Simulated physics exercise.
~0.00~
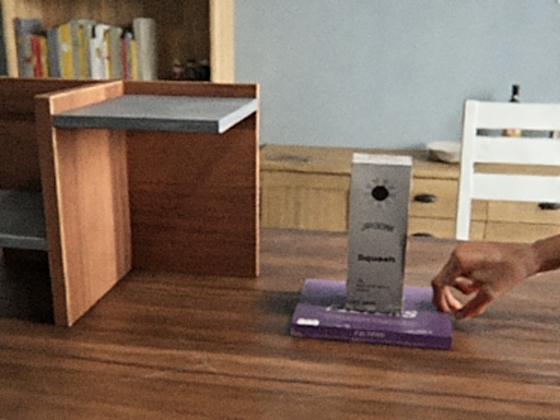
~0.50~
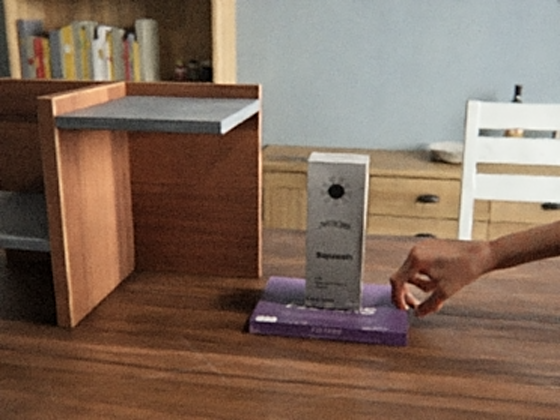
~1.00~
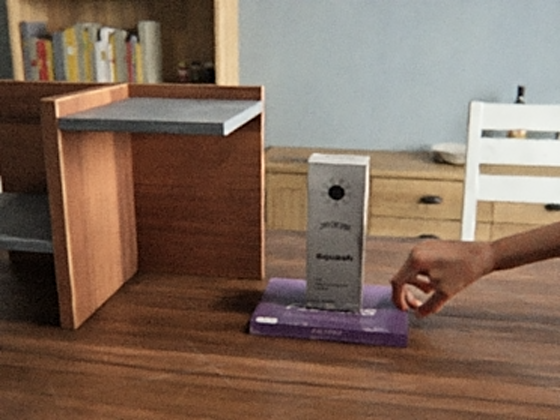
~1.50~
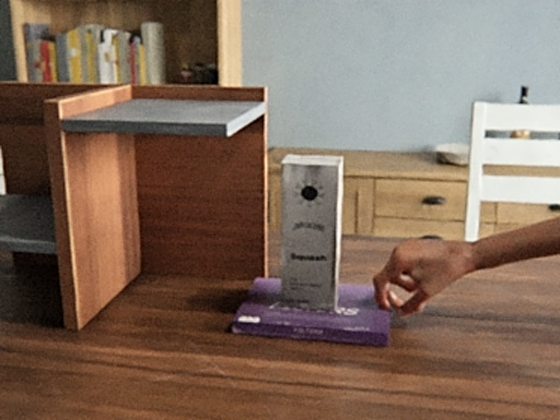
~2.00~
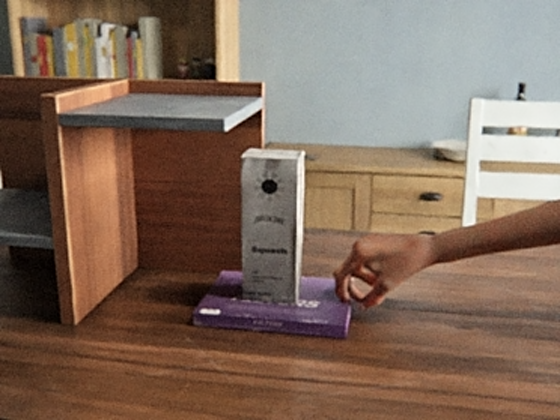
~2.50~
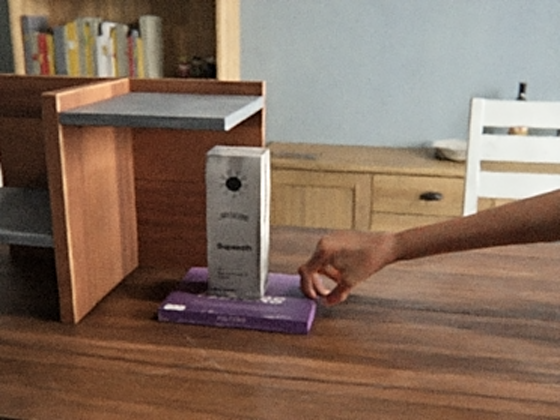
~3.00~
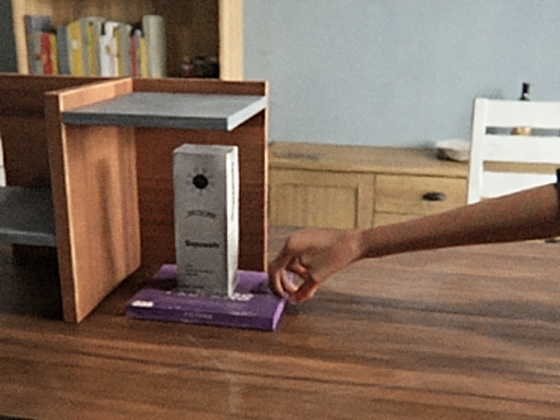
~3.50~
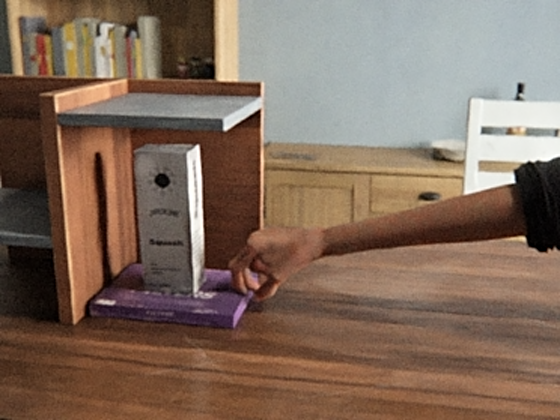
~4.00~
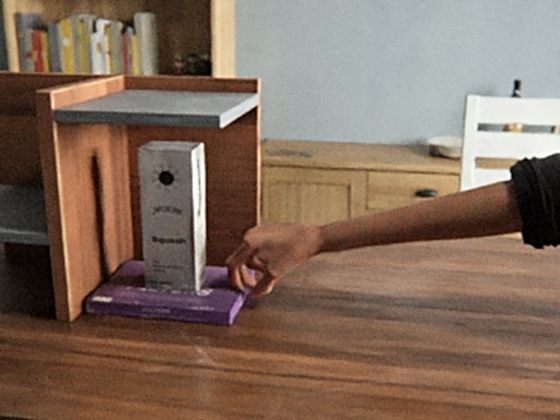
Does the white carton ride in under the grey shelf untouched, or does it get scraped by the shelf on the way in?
The white carton rides in untouched, passing below the grey shelf and staying upright on the purple box.
